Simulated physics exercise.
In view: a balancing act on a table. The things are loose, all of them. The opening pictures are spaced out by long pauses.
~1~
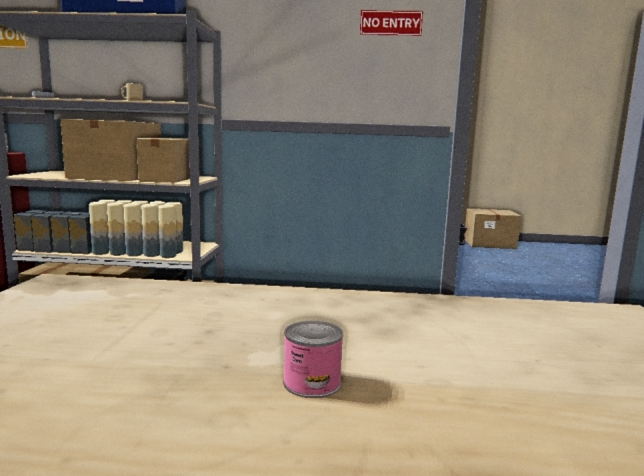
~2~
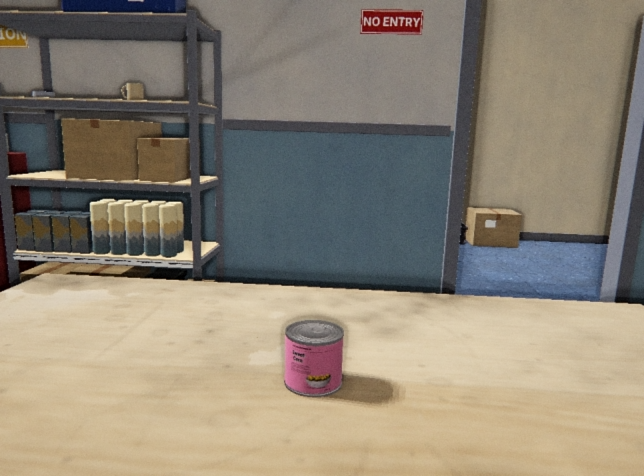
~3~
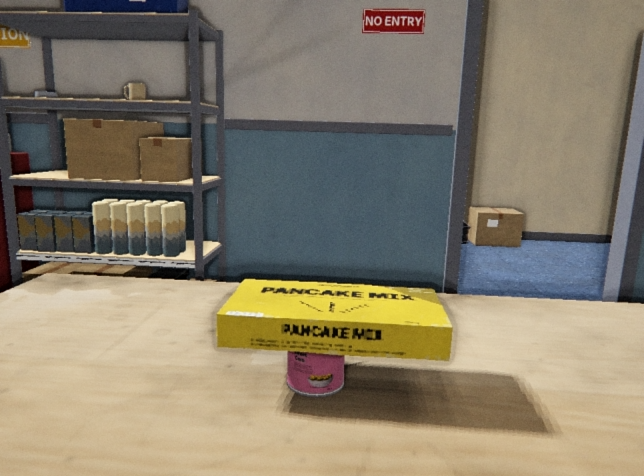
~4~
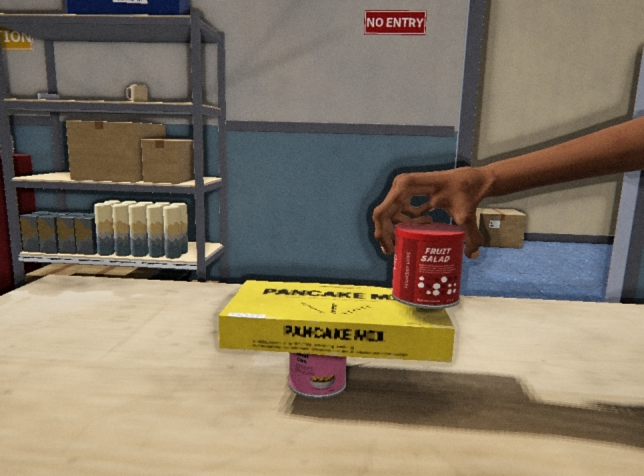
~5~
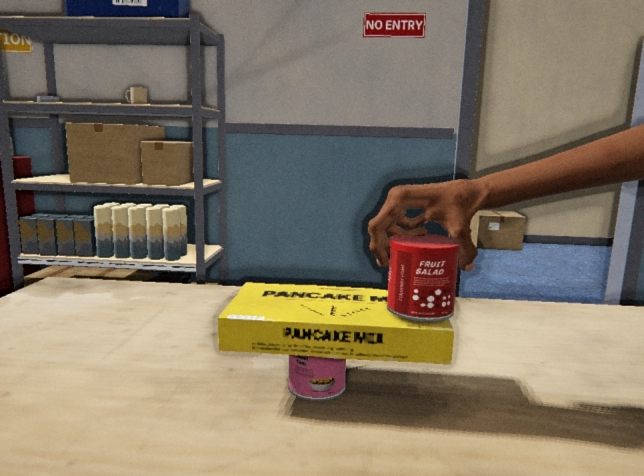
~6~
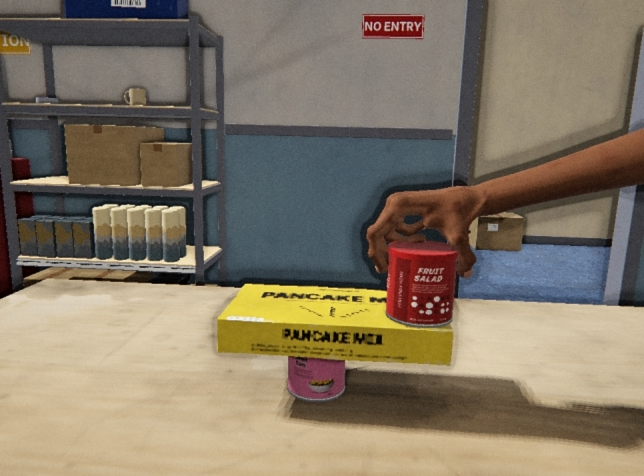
A yellow packet appears atop a pink tin, and a hand lowers a red tin onto its right side.
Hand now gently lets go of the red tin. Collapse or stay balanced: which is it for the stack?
I expect failure here.
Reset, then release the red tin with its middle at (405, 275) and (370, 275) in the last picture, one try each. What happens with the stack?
The first time it tumbles down, but the second time it tumbles down.
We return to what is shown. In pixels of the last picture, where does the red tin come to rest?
I'd say around (530, 387) in the last view.
Then, 0.30 s later than the last frame, red tin now fallen; yellow packet tilted by 36°.
Then, 0.50 s later than the last frame, yellow packet tilted by 25°.
When it is over, fallen, red tin; the other 2 as before. End places, in pixels of the last picture, red tin near (530, 387). The stack comes apart.
